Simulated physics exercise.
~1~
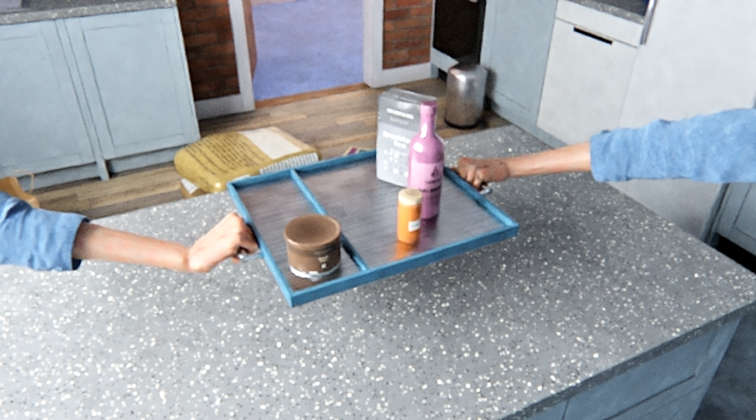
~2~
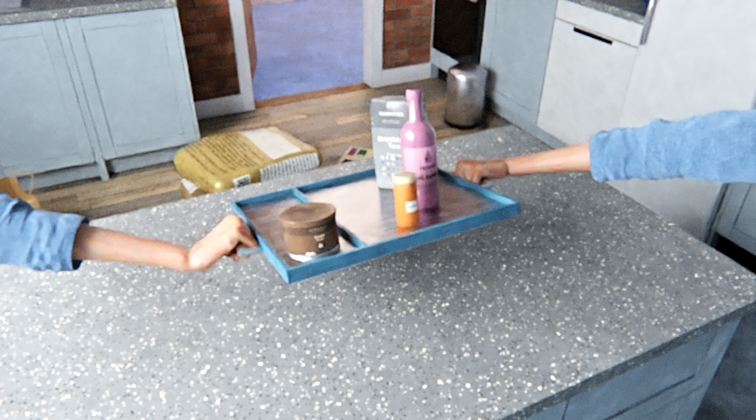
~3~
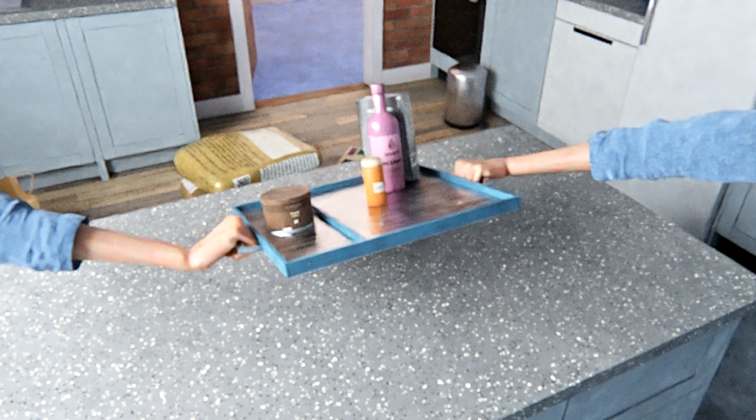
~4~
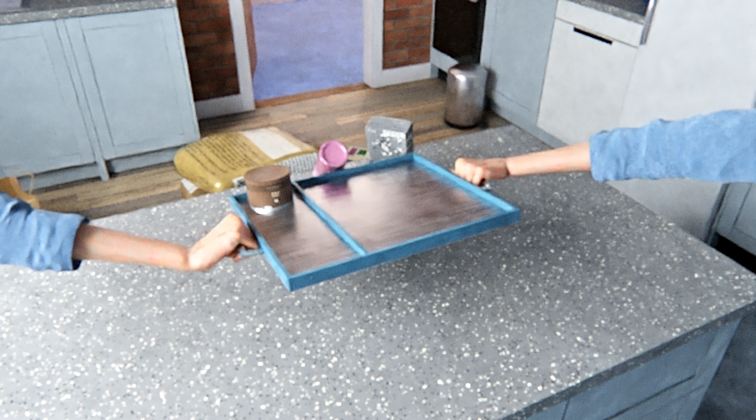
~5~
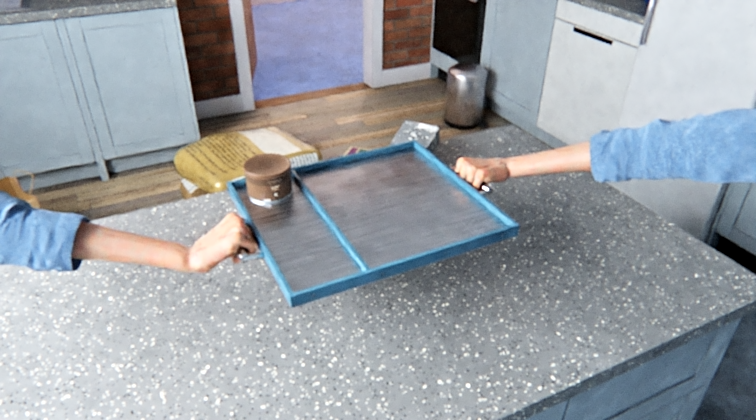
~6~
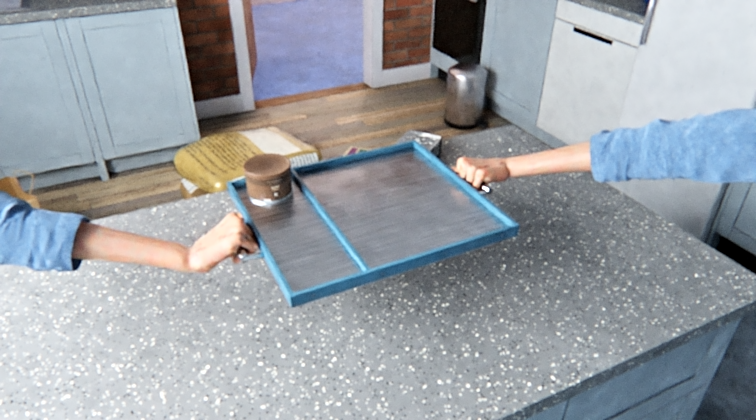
At the start, two hands hold a blue-rimmed tray above a speckled counter, carrying a pink bottle, a small orange shaker, a brown tub and a grey packet. The hands tip the tray so its far edge dips, and the bottle, shaker and packet begin to lean. The items slide towards the far side, and the packet goes over the edge, followed by the bottle and shaker. The tub slides back in its left section but stays upright. The hands level the tray, leaving only the tub aboard, near the far left corner, with the packet lying beyond the rim.
